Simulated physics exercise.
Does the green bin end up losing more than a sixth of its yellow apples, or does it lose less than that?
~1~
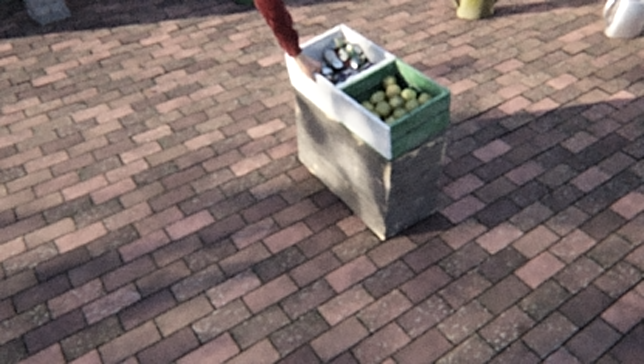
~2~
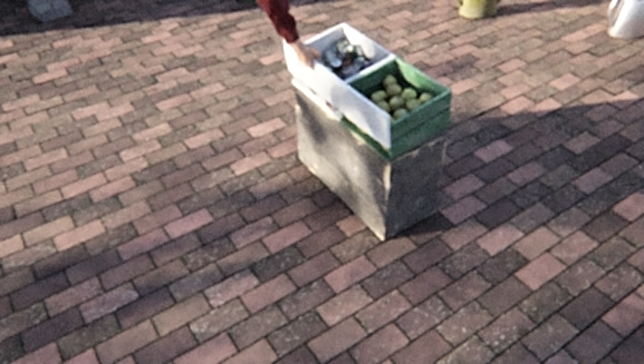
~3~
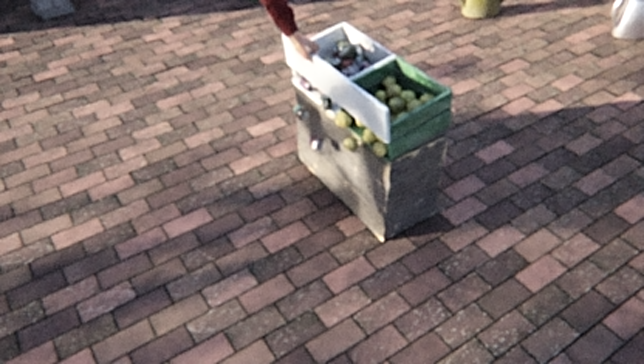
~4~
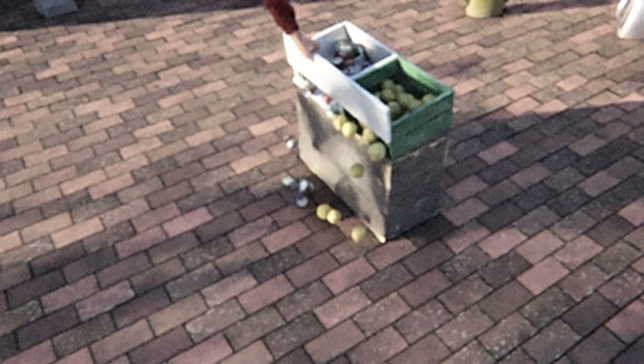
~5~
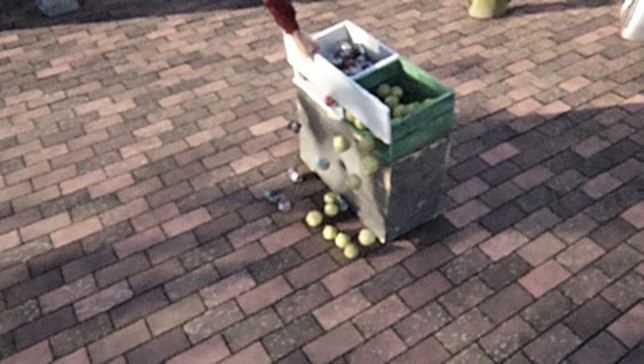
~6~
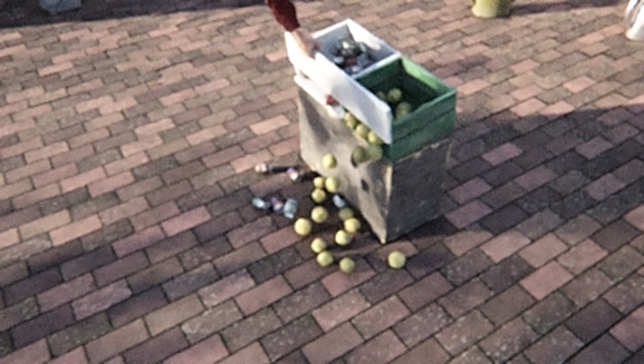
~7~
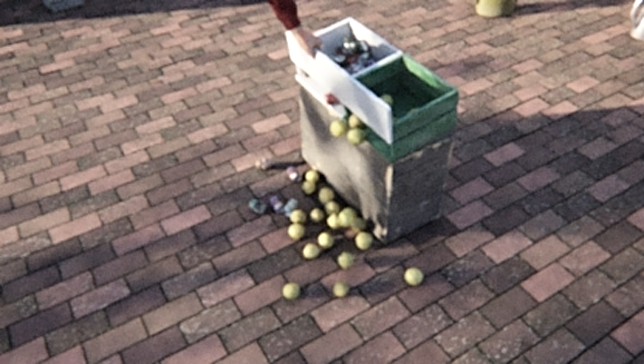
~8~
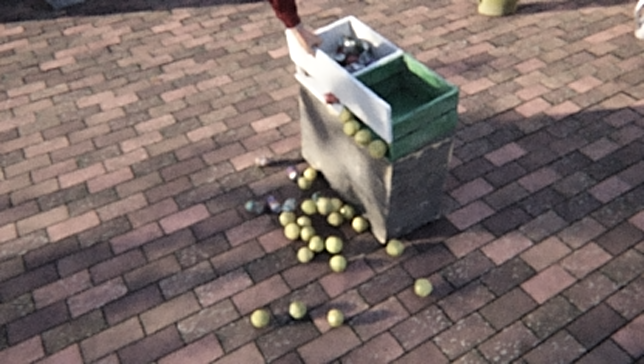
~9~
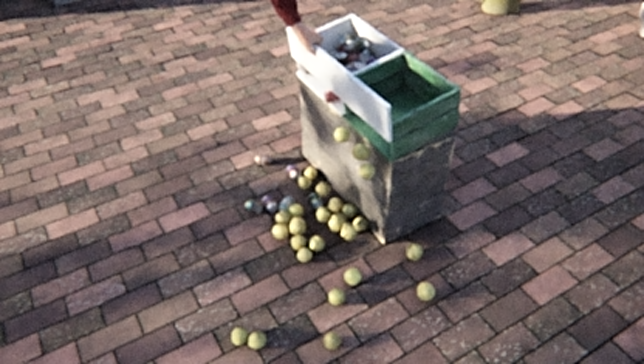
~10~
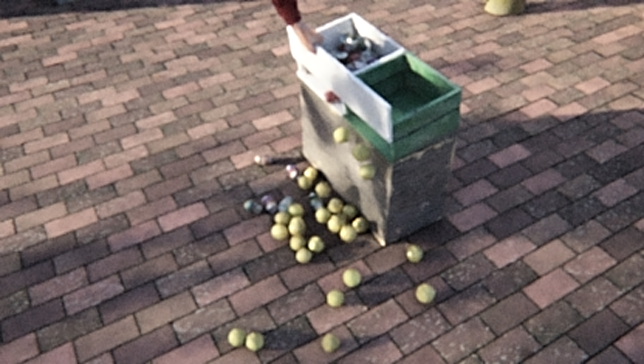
It loses more than a sixth of its yellow apples, which pour out under the raised gate and leave the green bin looking empty.
